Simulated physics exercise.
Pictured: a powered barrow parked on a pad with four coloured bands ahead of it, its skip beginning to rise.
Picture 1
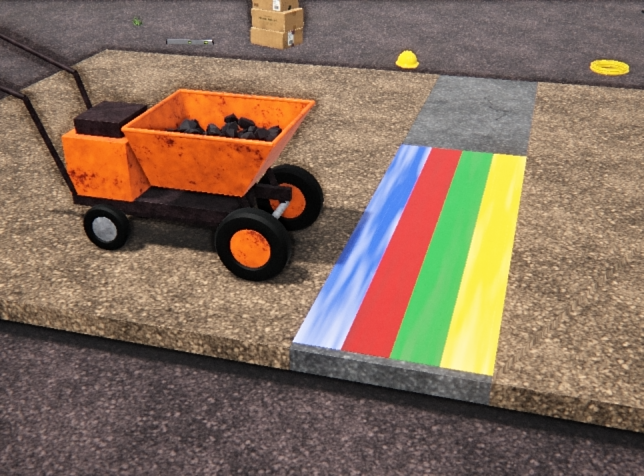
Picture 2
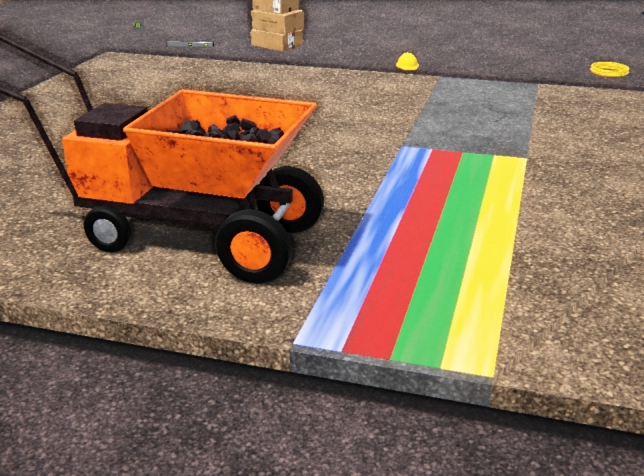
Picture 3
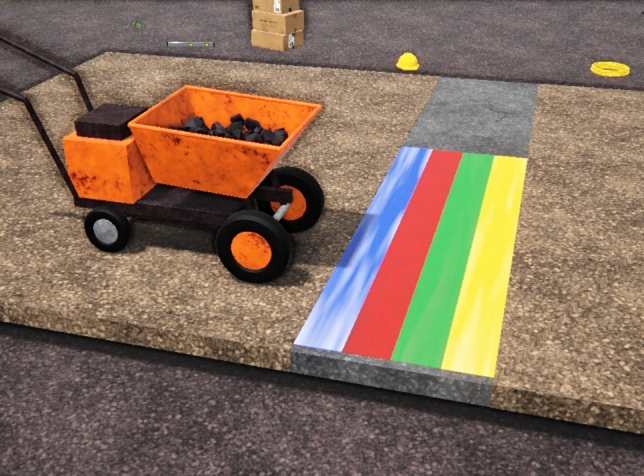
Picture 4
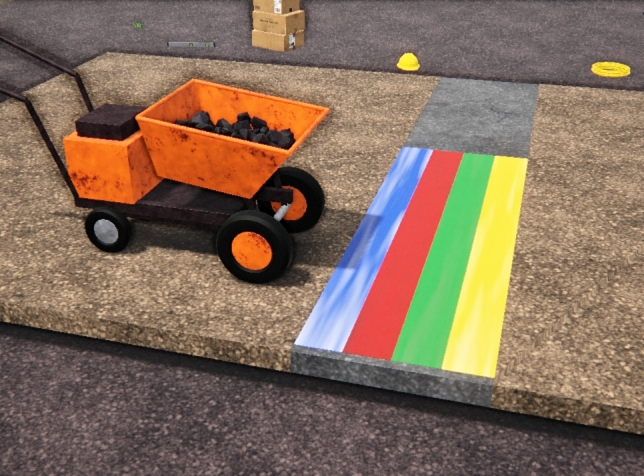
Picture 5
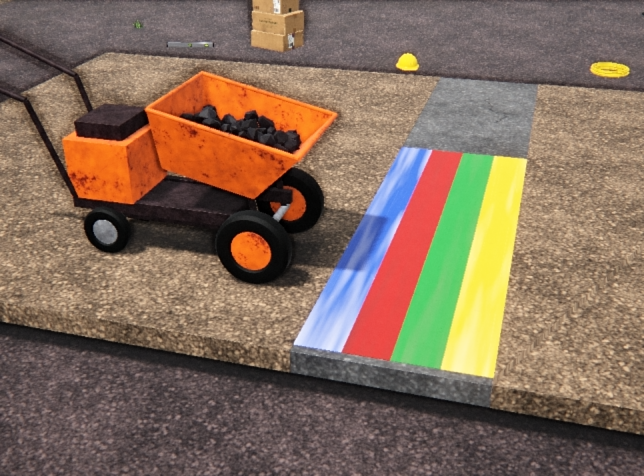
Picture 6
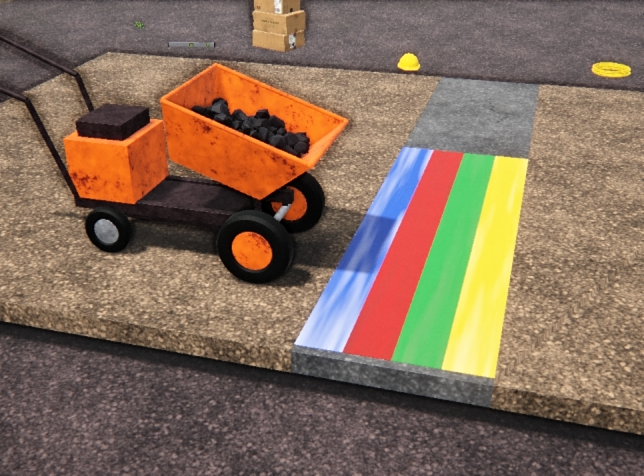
The clip shows an orange powered barrow holding dark lumps of coal, parked left of blue, red, green and yellow bands. Its skip gradually tilts forward to the right, the rear rising while the wheels stay still.
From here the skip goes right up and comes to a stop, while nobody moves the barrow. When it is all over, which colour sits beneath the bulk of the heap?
The bulk sits over the red colour.
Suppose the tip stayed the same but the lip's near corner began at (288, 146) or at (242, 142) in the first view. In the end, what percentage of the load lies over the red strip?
About 40 percent at the first place and about 30 percent at the second.
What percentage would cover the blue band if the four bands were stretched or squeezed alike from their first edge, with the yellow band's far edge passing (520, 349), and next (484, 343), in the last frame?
10 and 10 in a hundred.
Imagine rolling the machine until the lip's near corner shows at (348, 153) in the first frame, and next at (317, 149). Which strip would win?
First attempt: Yellow. Second attempt: The green one.
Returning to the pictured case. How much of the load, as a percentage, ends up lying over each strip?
Blue strip = 5 %; red strip = 40 %; green strip = 25 %; yellow strip = 5 %.
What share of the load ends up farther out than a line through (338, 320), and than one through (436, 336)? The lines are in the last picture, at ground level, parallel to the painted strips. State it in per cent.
Estimate: 80 % and 10 %, respectively.
Soon after the last picture, skip tipped steeply; all in the skip.
A little later, skip tipped right over; nearly all in the skip; a small part over the red strip.
Later still, skip tipped right over; about a quarter in the skip; a stray few over the blue strip; about a third over the red strip; about a quarter over the green strip; a stray few over the yellow strip; a stray few off the paint.
At rest, skip tipped right over; about a quarter in the skip; a small part over the blue strip; about half over the red strip; about a quarter over the green strip; a small part over the yellow strip; a stray few off the paint.
